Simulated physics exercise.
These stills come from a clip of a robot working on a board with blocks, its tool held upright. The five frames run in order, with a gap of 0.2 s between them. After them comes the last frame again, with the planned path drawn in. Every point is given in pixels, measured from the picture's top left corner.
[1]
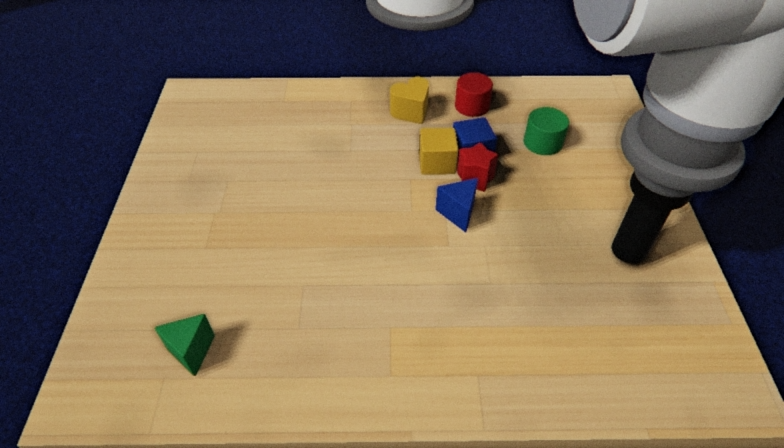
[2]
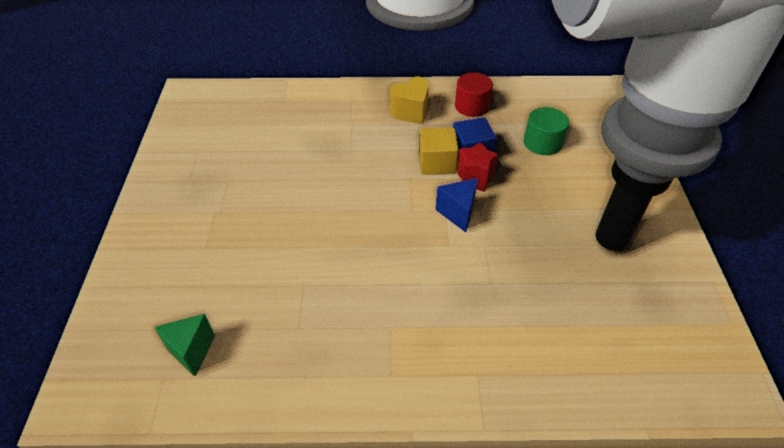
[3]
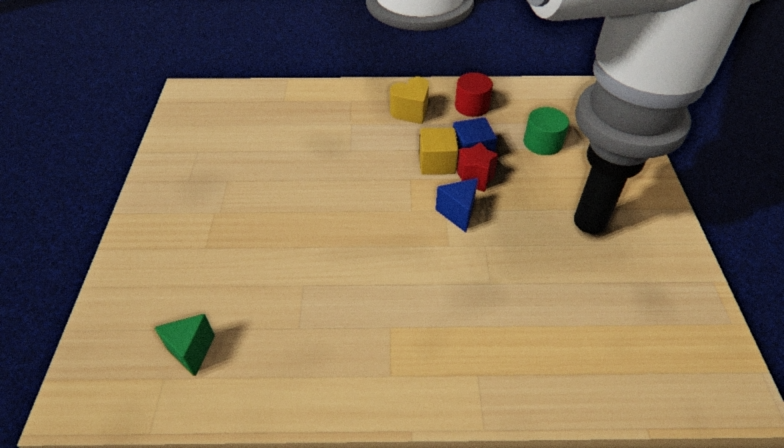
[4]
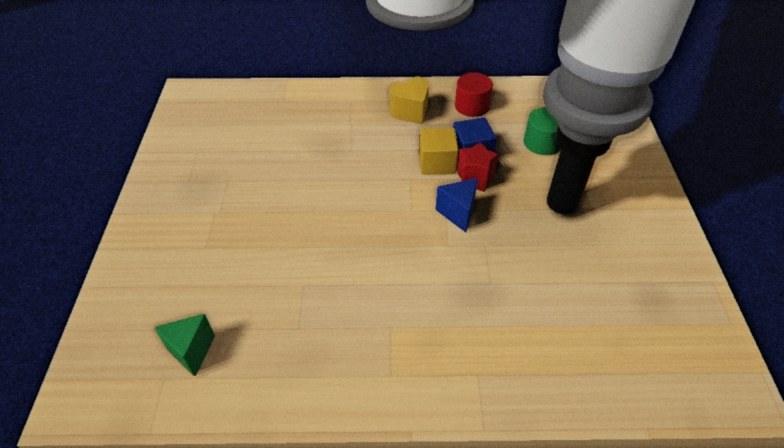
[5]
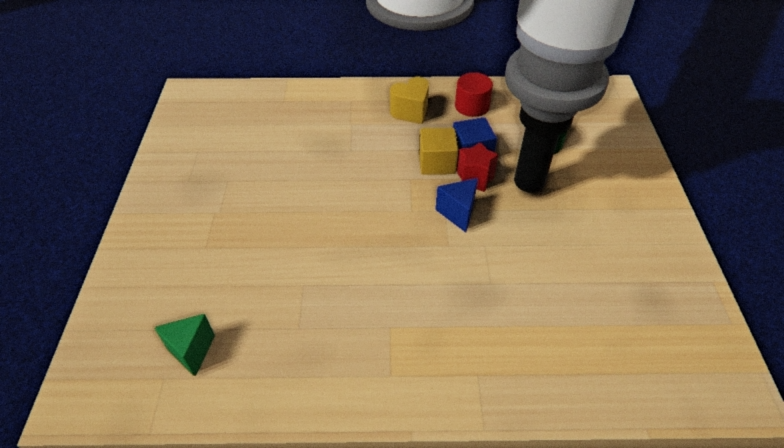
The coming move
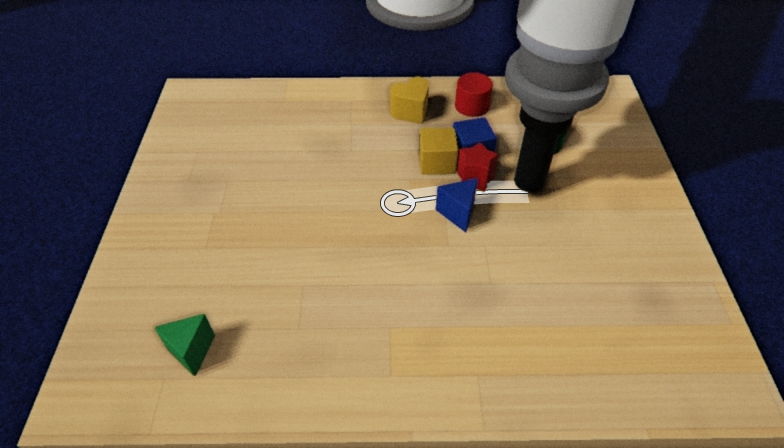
A robot arm with a black cylindrical tool moves from the right side of a wooden board, sliding left and slightly away past the green cylinder. It passes in front of that block, mostly hiding it, and nears the red star and blue triangle, while all the blocks stay still.
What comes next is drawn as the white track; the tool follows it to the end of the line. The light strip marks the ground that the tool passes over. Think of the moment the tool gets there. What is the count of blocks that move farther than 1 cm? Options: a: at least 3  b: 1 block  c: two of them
a - at least 3.
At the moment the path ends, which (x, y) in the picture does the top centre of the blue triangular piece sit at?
Its top middle: (442, 202).
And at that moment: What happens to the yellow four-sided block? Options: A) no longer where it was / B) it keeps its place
Letter A.
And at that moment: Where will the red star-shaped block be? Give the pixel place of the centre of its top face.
It is at (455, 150).
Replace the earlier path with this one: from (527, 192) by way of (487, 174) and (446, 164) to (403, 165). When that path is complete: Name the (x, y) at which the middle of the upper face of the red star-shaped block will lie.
Top centre: (424, 162).
The drawn path runs from (527, 192) over (462, 194) to (398, 203).
The first path, step by step. One third of the way, tool at (484, 184); yellow four-sided block at (435, 137); red star-shaped block at (467, 151), turned 25° clockwise.
Two thirds of the way, tool at (441, 189); yellow four-sided block at (427, 132); blue triangular piece at (445, 201), turned 65° anticlockwise; red star-shaped block at (455, 150), turned 65° clockwise.
At the end, tool at (398, 195); yellow four-sided block at (427, 132); blue triangular piece at (442, 202), turned 85° anticlockwise; blue four-sided block not moved; red star-shaped block at (455, 150), turned 65° clockwise.
